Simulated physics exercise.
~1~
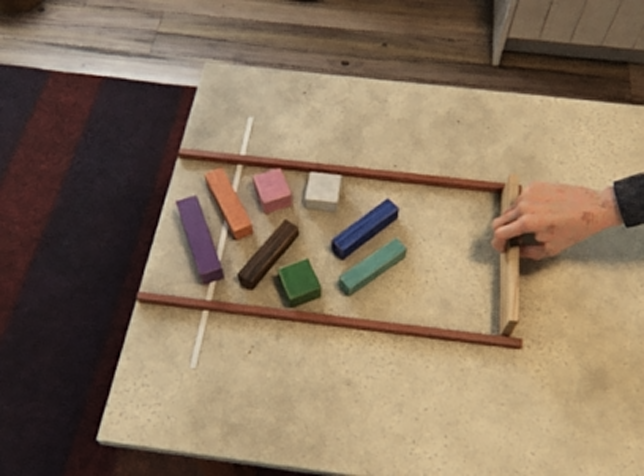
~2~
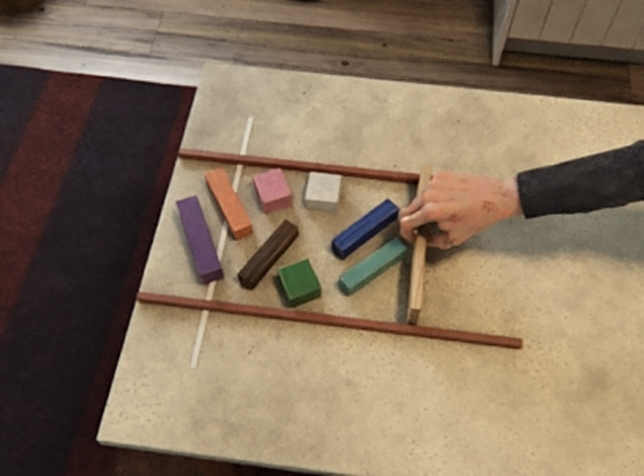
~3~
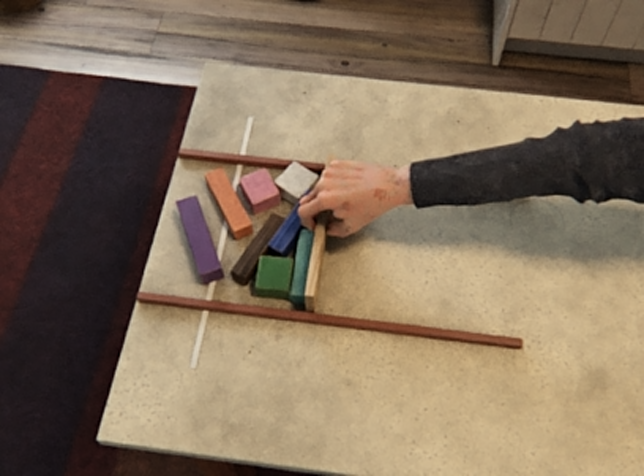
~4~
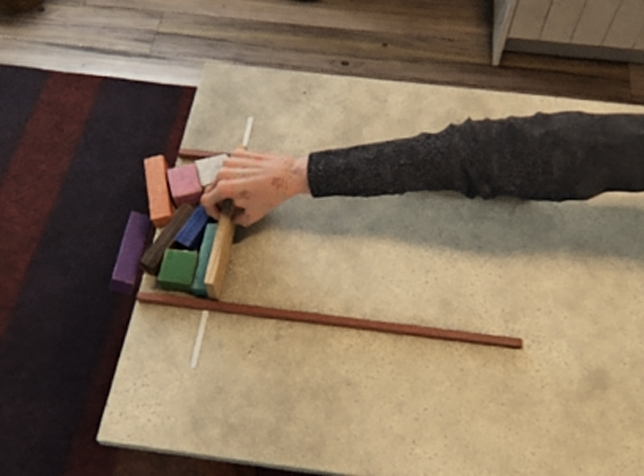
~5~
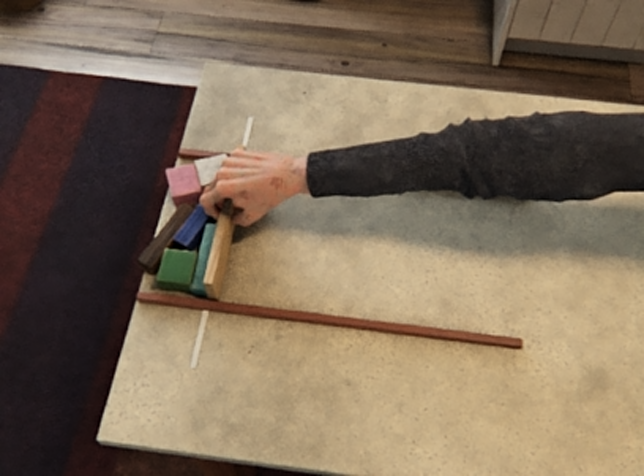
Hand sliding a wooden board left between two rails, bunching colourful blocks together until the purple and orange bars fall off the table's edge.
